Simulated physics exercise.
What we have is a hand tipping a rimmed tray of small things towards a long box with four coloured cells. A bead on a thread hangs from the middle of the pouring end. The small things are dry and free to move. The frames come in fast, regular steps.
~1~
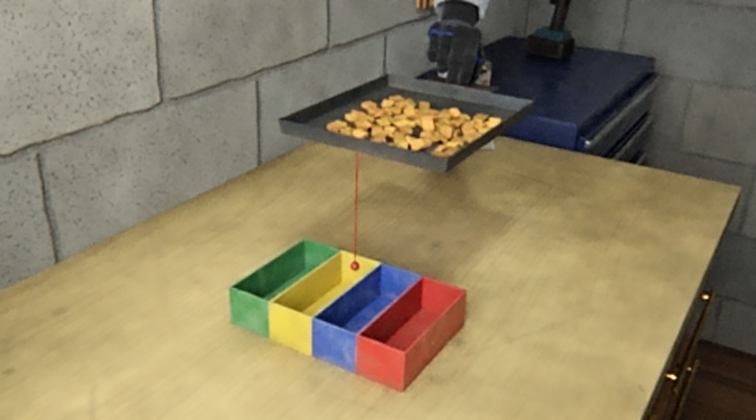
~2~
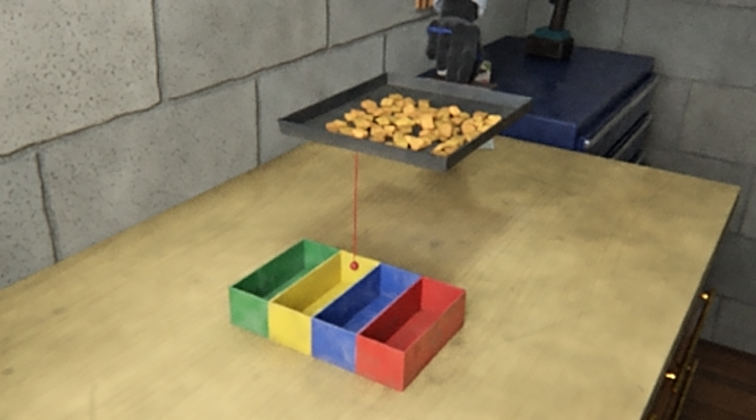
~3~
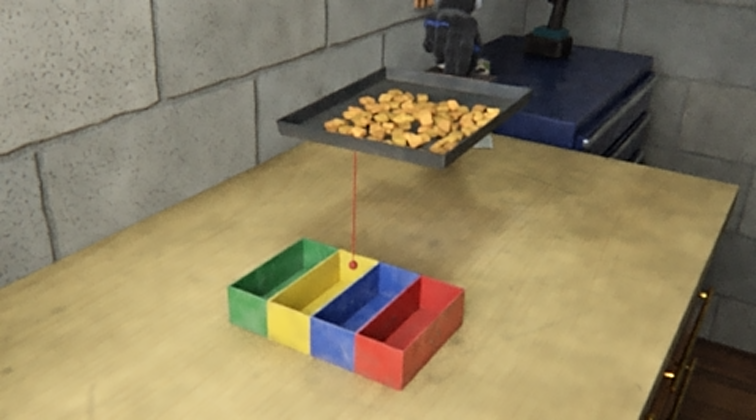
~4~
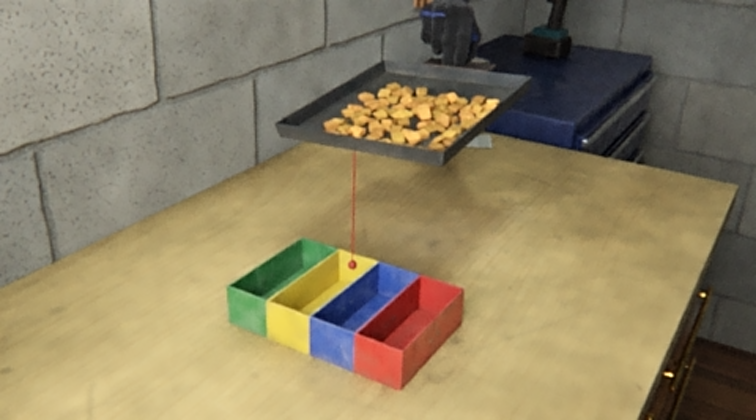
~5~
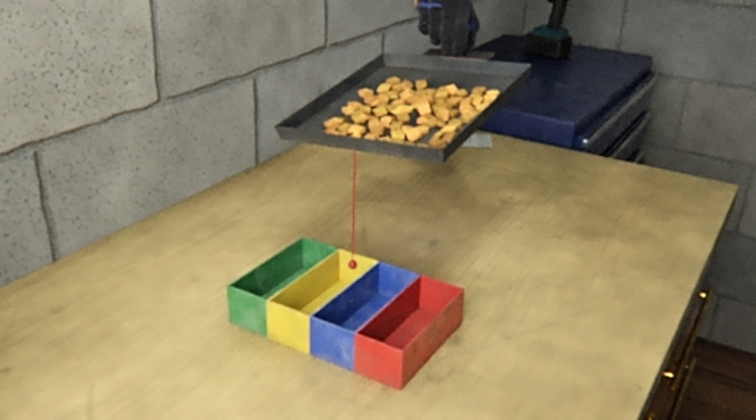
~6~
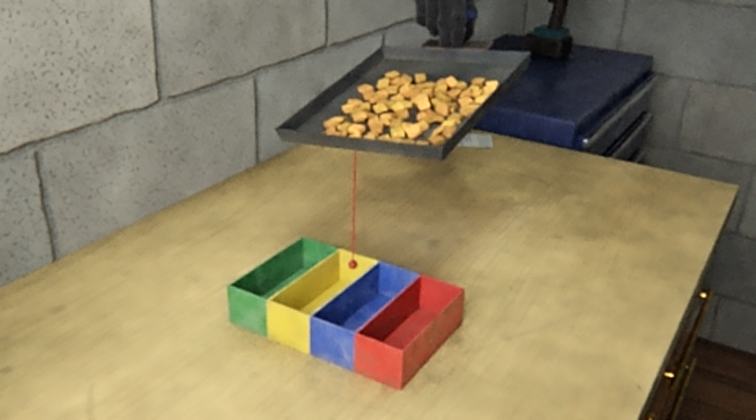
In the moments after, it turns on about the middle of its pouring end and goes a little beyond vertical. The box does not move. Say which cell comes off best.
Most goes to the green cell.
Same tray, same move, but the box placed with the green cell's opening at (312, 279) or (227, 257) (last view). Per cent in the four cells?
About 30 and 100 per cent.
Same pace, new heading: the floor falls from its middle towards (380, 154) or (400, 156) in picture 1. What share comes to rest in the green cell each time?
First some 0, then 0 per cent.
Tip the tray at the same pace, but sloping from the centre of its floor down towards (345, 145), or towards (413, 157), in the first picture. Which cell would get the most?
At the first place the green one, at the second that red cell.
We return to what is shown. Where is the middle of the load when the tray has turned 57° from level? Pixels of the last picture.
At about (348, 108).
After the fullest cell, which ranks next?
It is the cell in yellow.
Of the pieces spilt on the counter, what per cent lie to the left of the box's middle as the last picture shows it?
Roughly 100 in a hundred.
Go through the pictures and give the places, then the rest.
In the first frame, corners of the pouring end near (282, 119) and (446, 157), level; middle of the load near (408, 124), cereal squares; bead on its thread near (355, 266); green cell near (250, 309); yellow cell near (291, 325); blue cell near (334, 342); red cell near (380, 360).
In the second frame, corners of the pouring end near (282, 119) and (445, 157), level; middle of the load near (408, 122).
In the third frame, corners of the pouring end near (280, 120) and (443, 154), tipped barely, lowest at the left corner; middle of the load near (406, 119).
In the fourth frame, corners of the pouring end near (278, 123) and (442, 151), tipped a little, lowest at the left corner; middle of the load near (405, 114).
In the fifth frame, corners of the pouring end near (278, 125) and (441, 148), tipped a little, lowest at the left corner; middle of the load near (405, 109).
In the sixth frame, corners of the pouring end near (279, 128) and (440, 146), tipped a little, lowest at the left corner; middle of the load near (405, 105); green cell near (248, 307); yellow cell near (289, 323); blue cell near (332, 340); red cell near (378, 358).
Shortly afterwards, tray tipped steeply; all but a few on the tray; only a few falling or outside the box.
Next, tray tipped right over; all but a few on the tray; a little in the green cell.
Some moments later, tray tipped past a quarter turn; near two thirds in the green cell; near a quarter in the yellow cell; only a few in the blue cell; a little falling or outside the box.
In the end, tray tipped past a quarter turn; near two thirds in the green cell; near a quarter in the yellow cell; only a few in the blue cell; none at all in the red cell; a little outside the box.
